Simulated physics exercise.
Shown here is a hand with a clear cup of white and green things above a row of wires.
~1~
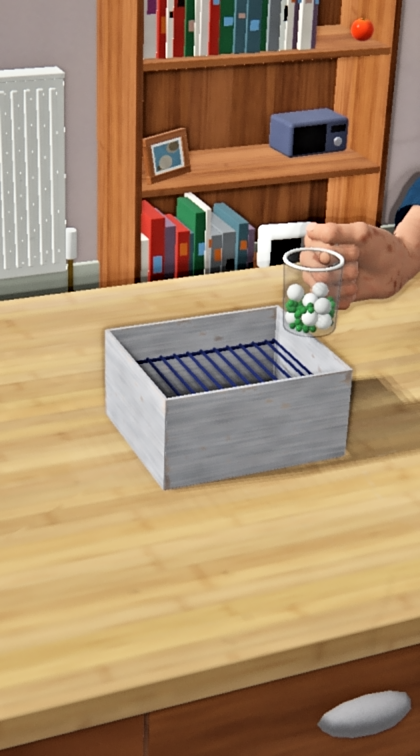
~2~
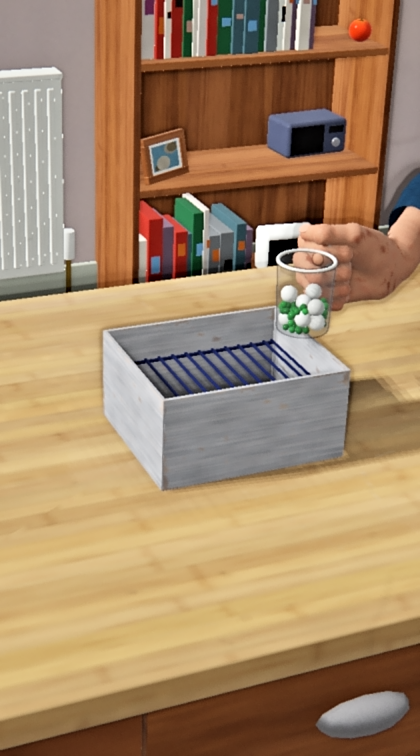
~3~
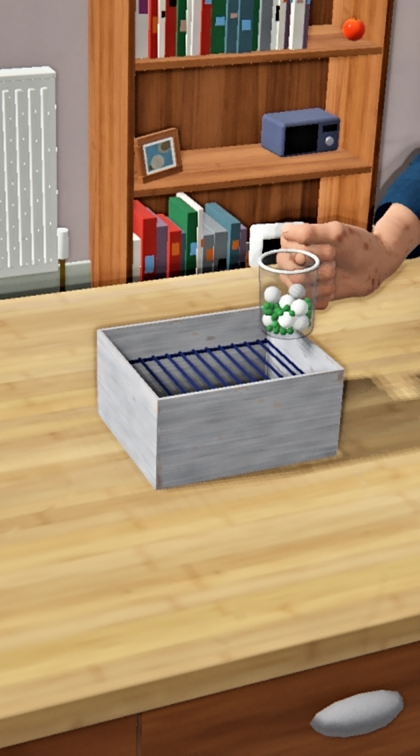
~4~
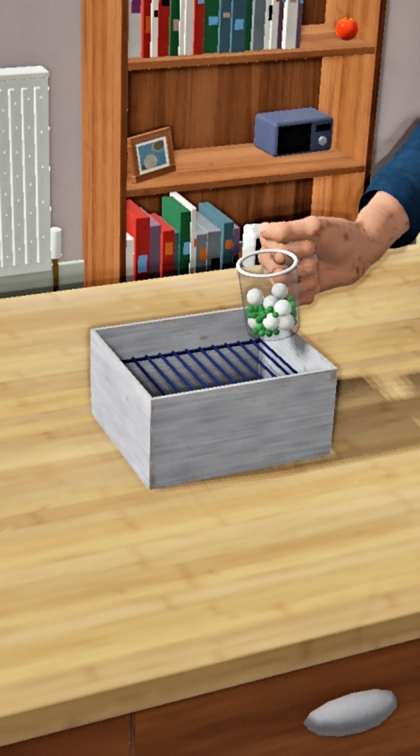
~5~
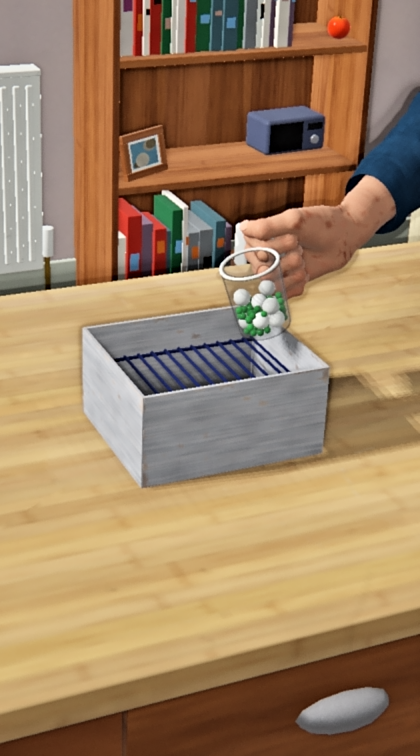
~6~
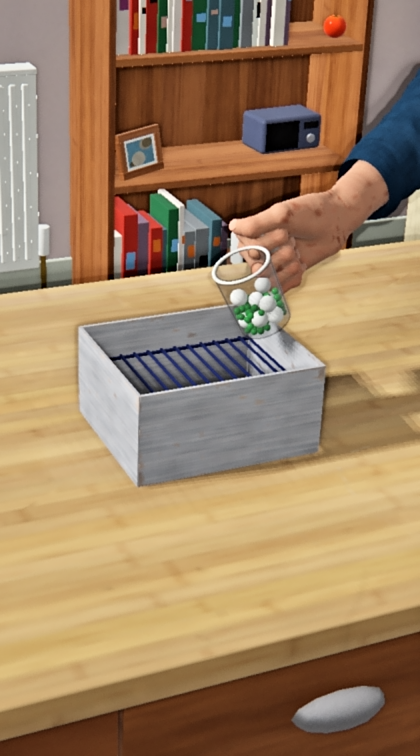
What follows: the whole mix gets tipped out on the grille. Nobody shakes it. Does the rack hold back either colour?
White: Kept up; green: Gone through.
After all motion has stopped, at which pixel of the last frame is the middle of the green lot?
In the last picture its middle settles near (185, 431).
Then, 0.64 s past the last view, white ones, all in the cup; green ones, all in the cup.
Then, 1.20 s past the last view, white ones, about half in the cup, about half on or over the wires; green ones, most in the cup, a small part on or over the wires.
Then, 1.69 s past the last view, white ones, all on or over the wires; green ones, a small part on or over the wires, most under the rack.
Finally, white ones, all on the wires, none under the rack; green ones, all under the rack.
